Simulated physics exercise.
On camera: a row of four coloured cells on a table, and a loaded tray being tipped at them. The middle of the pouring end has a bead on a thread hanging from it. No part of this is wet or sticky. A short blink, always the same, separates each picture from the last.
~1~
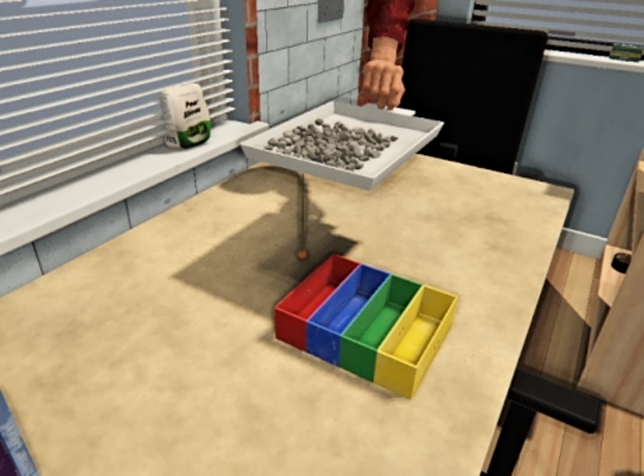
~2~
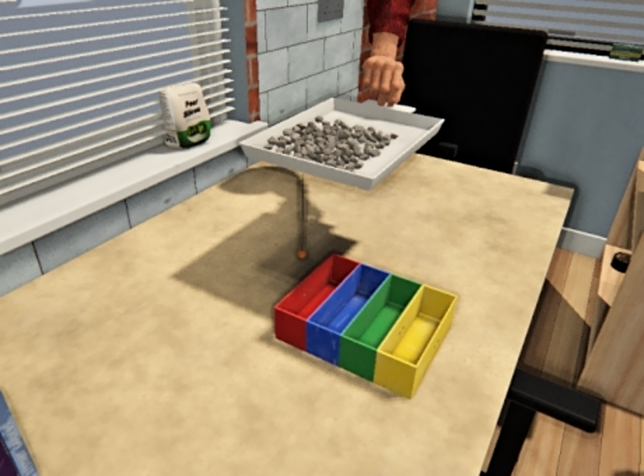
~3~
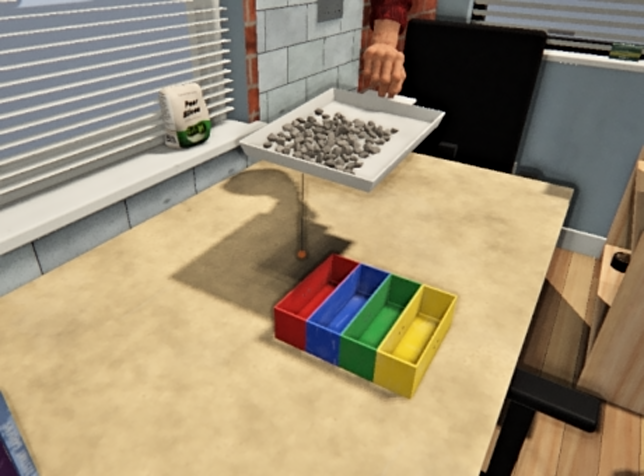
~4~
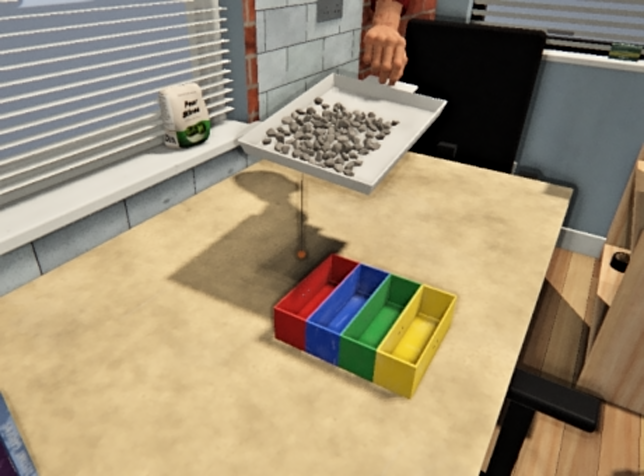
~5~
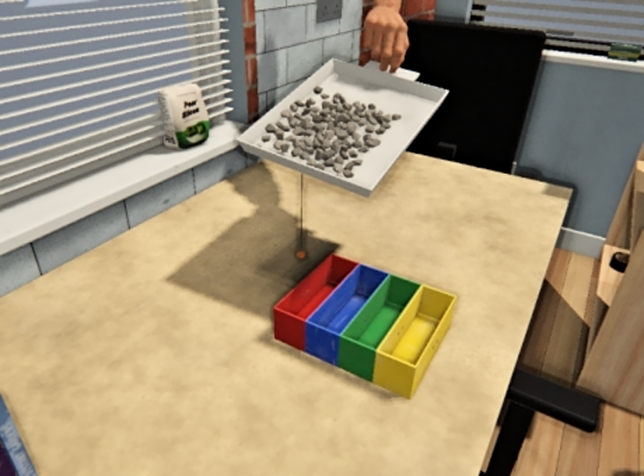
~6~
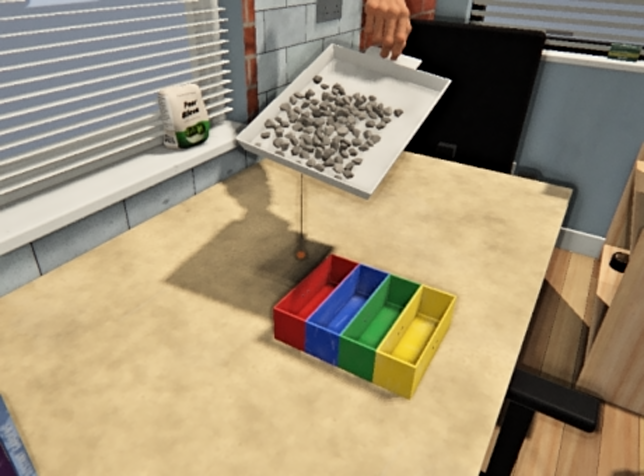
A hand held a pale tray of grey gravel above a table with red, blue, green and yellow compartments, then gradually tilted it toward the front, its right corner dipping lowest while the gravel stayed on.
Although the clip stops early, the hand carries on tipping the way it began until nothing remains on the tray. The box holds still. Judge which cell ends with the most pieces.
The blue cell ends with the most.
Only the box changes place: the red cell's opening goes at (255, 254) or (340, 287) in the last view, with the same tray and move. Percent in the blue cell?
Close to 10 in a hundred, then close to 30 in a hundred.
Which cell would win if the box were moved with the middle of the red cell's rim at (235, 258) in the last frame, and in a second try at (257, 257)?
It would be the yellow one the first time and the yellow one the second time.
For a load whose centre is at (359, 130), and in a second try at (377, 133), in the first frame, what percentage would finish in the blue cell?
Shares: 50 % for the first, 50 % for the second.
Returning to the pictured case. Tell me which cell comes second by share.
Ranked number two: The red one.
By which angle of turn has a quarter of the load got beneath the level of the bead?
90° or so.
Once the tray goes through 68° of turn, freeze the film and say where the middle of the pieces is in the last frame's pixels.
Close to (333, 163).
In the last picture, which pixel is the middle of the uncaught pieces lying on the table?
Approximate centre, last frame: (246, 312).
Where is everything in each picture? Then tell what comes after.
The first picture shows corners of the pouring end (246, 143) and (371, 175), level; middle of the load (332, 144), bits of gravel; bead on its thread (302, 255); red cell (291, 327); blue cell (323, 341); green cell (358, 356); yellow cell (395, 372).
The second picture shows corners of the pouring end (246, 142) and (371, 175), level; middle of the load (332, 142).
The third picture shows corners of the pouring end (245, 141) and (370, 178), tipped barely, lowest at the right corner; middle of the load (331, 138).
The fourth picture shows corners of the pouring end (244, 139) and (370, 181), tipped a little, lowest at the right corner; middle of the load (331, 133).
The fifth picture shows corners of the pouring end (243, 138) and (369, 185), tipped clearly, lowest at the right corner; middle of the load (331, 128).
The sixth picture shows corners of the pouring end (242, 137) and (368, 188), tipped clearly, lowest at the right corner; middle of the load (331, 123); red cell (290, 327); blue cell (322, 341); green cell (357, 356); yellow cell (394, 372).
Just after the last frame, tray tipped steeply; almost all on the tray; just a few falling or outside the box.
A moment on, tray tipped past a quarter turn; about a tenth on the tray; roughly a third in the blue cell; roughly a quarter in the red cell; about a tenth in the green cell; roughly a quarter falling or outside the box.
Further on, tray tipped past a quarter turn; roughly half in the blue cell; roughly a third in the red cell; about a tenth in the green cell; about a tenth falling or outside the box.
When it is over, tray tipped past a quarter turn; roughly half in the blue cell; roughly a third in the red cell; about a tenth in the green cell; not one in the yellow cell; about a tenth outside the box.
